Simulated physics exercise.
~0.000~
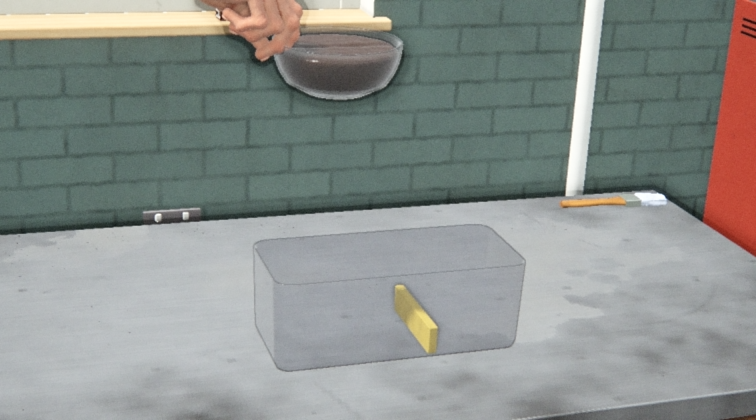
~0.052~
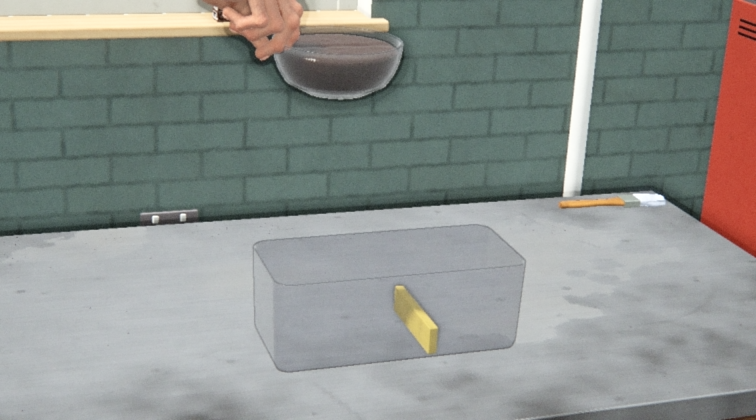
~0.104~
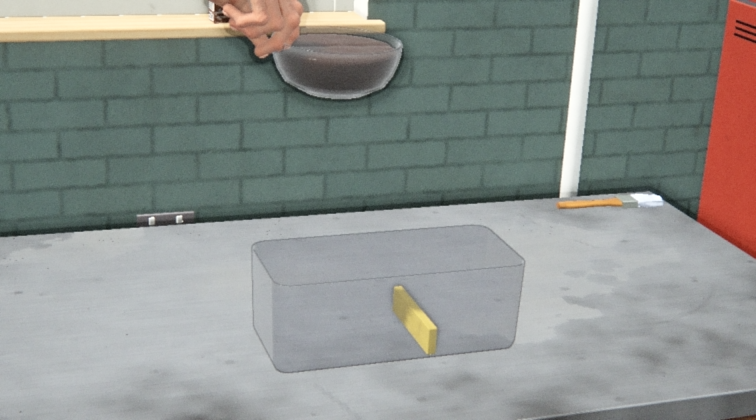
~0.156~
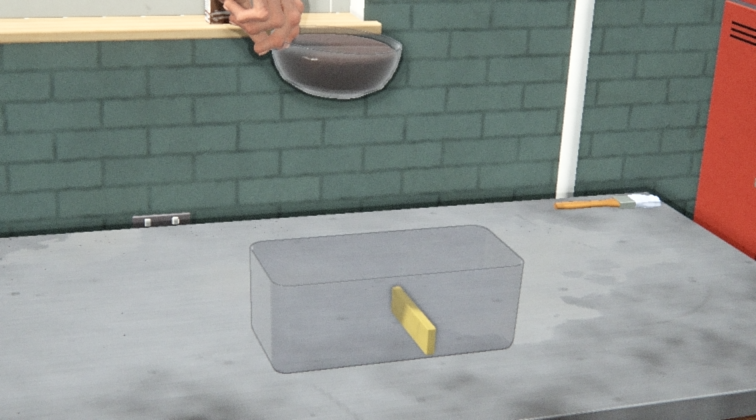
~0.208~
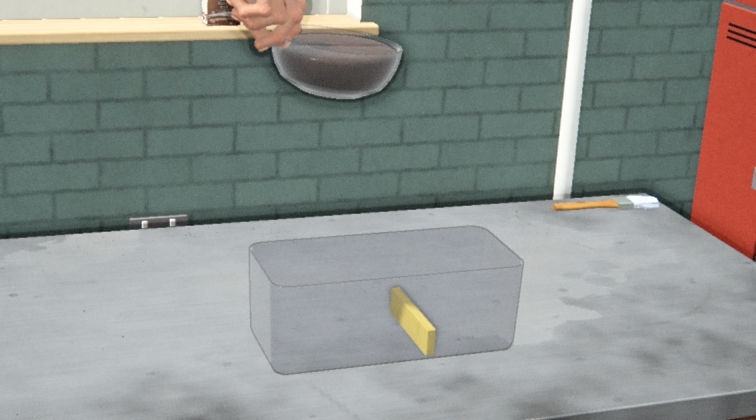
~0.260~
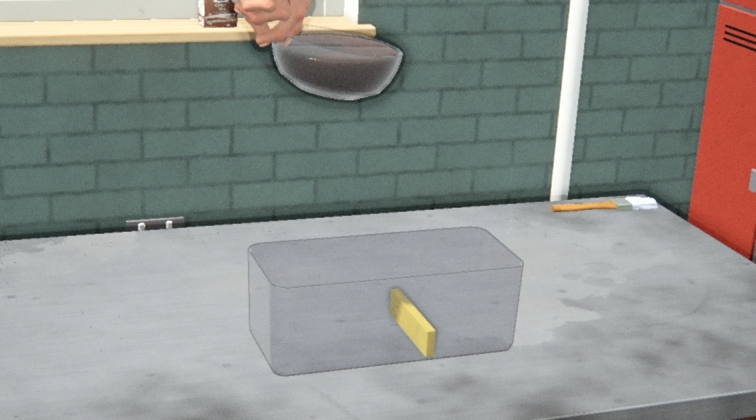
On a grey table top against a green brick wall sat an empty, clear long basin with a yellow divider, while above it a hand held a bowl of coffee and slowly tilted it slightly rightward.
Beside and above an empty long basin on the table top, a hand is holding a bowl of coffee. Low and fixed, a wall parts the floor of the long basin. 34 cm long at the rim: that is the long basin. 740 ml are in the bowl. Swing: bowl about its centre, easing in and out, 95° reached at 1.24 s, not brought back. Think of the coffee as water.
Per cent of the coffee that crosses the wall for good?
76 per cent.
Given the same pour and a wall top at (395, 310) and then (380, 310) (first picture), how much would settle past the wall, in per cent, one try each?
85 in a hundred, followed by 90 in a hundred.
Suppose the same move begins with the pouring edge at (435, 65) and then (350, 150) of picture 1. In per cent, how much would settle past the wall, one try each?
First 60, then 5 per cent.
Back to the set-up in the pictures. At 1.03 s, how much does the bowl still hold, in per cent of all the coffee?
I reckon near 4 per cent still sits there.
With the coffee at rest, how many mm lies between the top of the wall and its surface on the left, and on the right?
Looks like roughly 32 mm on the left and roughly 4 mm on the right.
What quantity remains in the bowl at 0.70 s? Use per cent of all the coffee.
Close to 42 percent of the liquid remains at that time.
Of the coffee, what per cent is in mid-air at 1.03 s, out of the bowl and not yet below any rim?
Around 16 per cent of the liquid is in flight.
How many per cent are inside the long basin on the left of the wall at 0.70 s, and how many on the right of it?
About 2 left, 10 right.
After 0.70 s the tilt is 58° and 43 per cent is still to pour, 2 is left of the wall and 9 right of it.
After 1.03 s the tilt is 88° and 4 per cent is still to pour, 6 is left of the wall and 73 right of it.
After 1.37 s the tilt is 95° and 0 per cent is still to pour, 20 is left of the wall and 78 right of it.
After 1.74 s the tilt is 95° and 0 per cent is still to pour, 22 is left of the wall and 76 right of it.
In the end 22 per cent lies left of the wall, 76 right of it and 2 outside.
